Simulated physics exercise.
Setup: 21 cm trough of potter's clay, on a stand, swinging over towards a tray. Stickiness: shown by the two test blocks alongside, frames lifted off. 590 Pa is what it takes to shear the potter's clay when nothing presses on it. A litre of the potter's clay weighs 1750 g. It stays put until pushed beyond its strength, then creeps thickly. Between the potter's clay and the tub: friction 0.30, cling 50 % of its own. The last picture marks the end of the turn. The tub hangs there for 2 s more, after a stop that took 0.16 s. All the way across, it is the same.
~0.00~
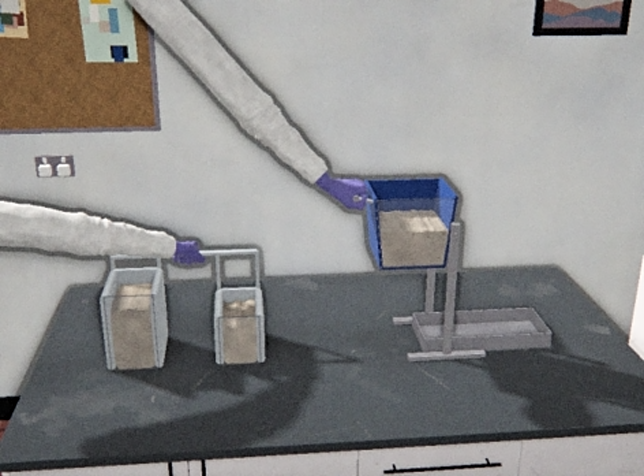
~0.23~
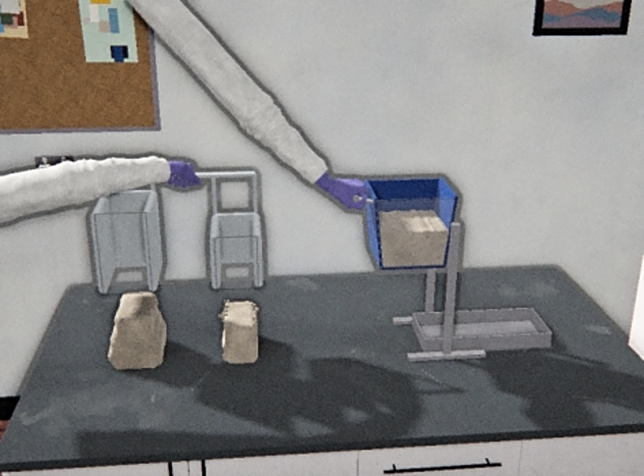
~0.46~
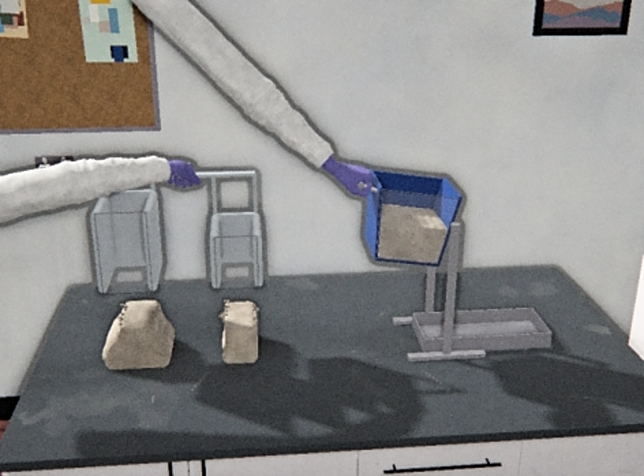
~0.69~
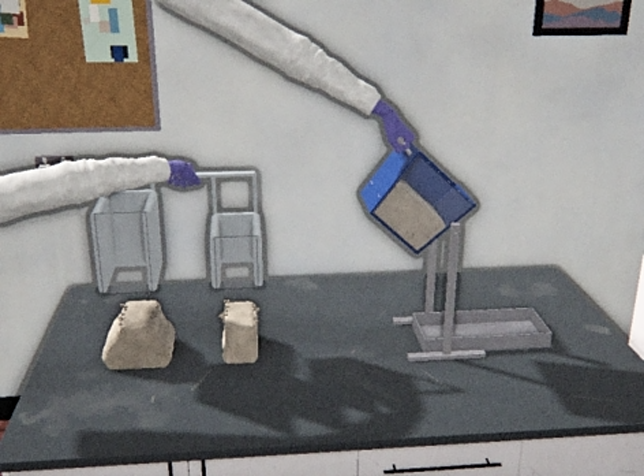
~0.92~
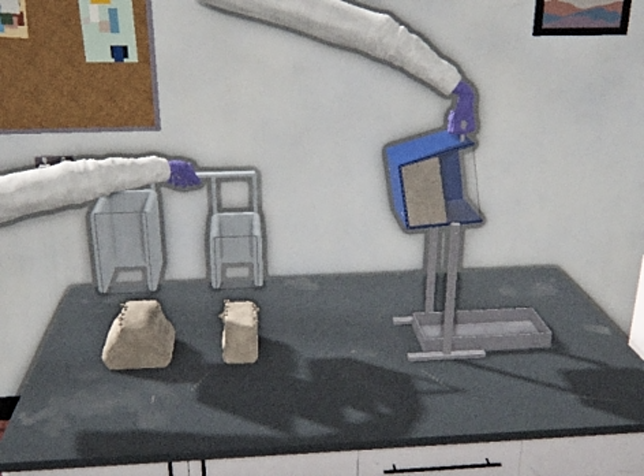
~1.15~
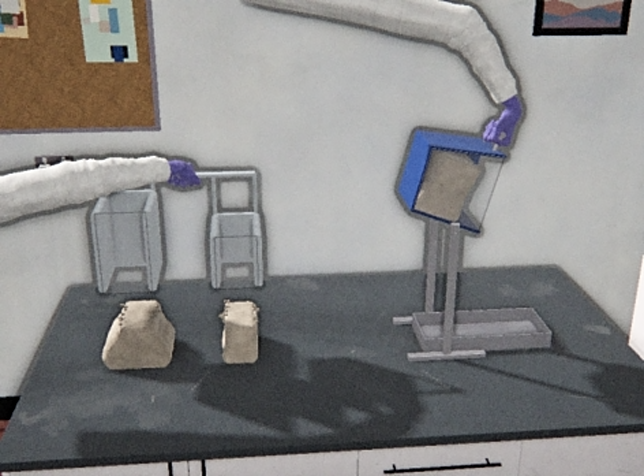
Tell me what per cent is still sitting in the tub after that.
Roughly 41 % is still there.
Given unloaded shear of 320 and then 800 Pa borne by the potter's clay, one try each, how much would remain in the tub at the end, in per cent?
Roughly 18 % followed by roughly 45 %.
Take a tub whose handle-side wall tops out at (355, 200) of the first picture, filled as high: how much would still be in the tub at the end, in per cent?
In that case some 35 per cent.
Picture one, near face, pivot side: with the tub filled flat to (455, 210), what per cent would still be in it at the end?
It would come to roughly 30 percent.
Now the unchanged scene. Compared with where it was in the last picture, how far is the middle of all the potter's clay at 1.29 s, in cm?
Something like 7 cm, I'd say.
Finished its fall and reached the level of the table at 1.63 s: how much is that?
Roughly 55 per cent.
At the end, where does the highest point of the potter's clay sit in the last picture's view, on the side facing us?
The highest point is near (448, 195) in the last picture.
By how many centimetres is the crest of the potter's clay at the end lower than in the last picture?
About 11 cm.
After 1.29 s, the tub is at 105 degrees and holds 89 %.
After 1.46 s, the tub is at 105 degrees and holds 41 %.
After 1.63 s, the tub is at 105 degrees and holds 41 %.
After 1.80 s, the tub is at 105 degrees and holds 41 %.
After 3.15 s, the tub is at 105 degrees and holds 41 %.
